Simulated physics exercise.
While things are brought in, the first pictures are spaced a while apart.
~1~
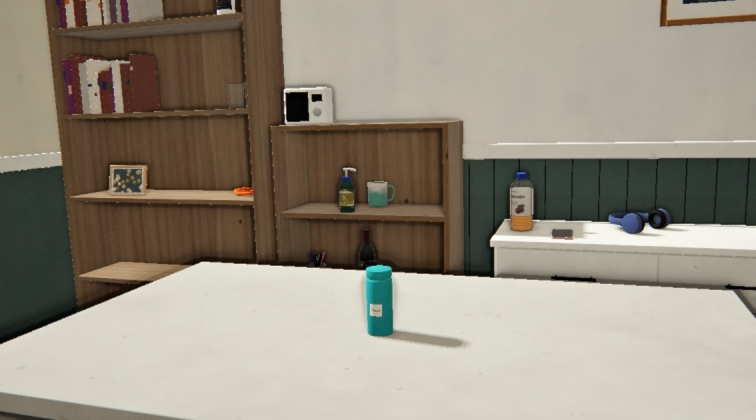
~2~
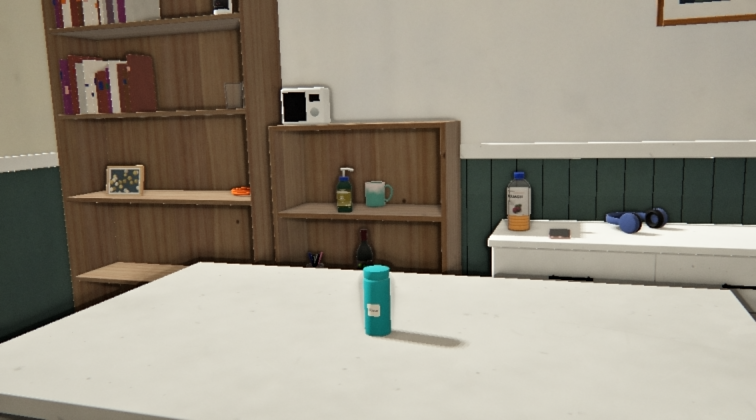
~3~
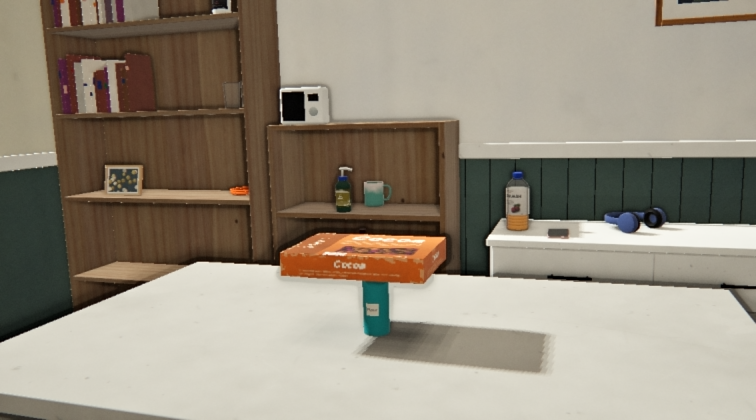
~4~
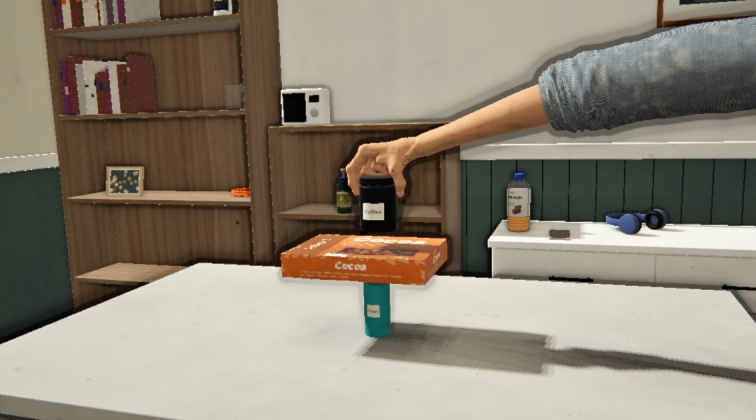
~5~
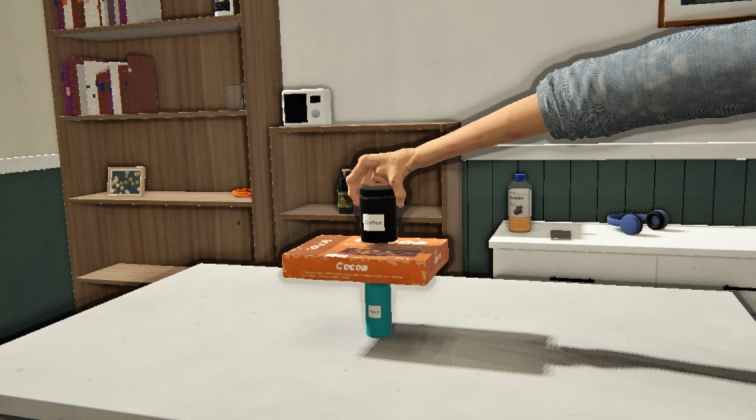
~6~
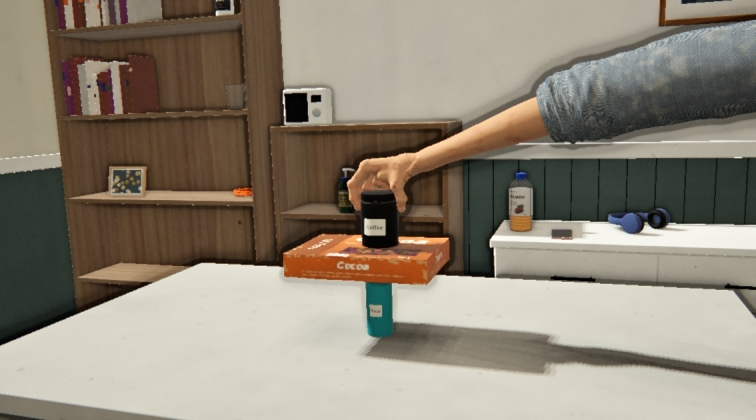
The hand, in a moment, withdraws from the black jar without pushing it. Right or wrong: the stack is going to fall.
Wrong, it stays up.
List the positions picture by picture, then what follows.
In the first picture, the last thing is not in view yet; turquoise shaker (380, 301).
In the second picture, the last thing is not in view yet; turquoise shaker (377, 301).
In the third picture, the last thing is not in view yet; turquoise shaker (376, 300).
The fourth picture shows still above its spot; black jar (379, 203); turquoise shaker (377, 302).
The fifth picture shows still above its spot; black jar (379, 214); turquoise shaker (378, 302).
The sixth picture shows set down, still held; black jar (380, 219); turquoise shaker (379, 301).
Then, 0.30 s after the last picture, nothing has stirred.
Then, 0.70 s after the last picture, black jar resting near (379, 219).
At rest, all 3 in place. Seen from the same camera at the end, black jar near (379, 219). The stack holds.
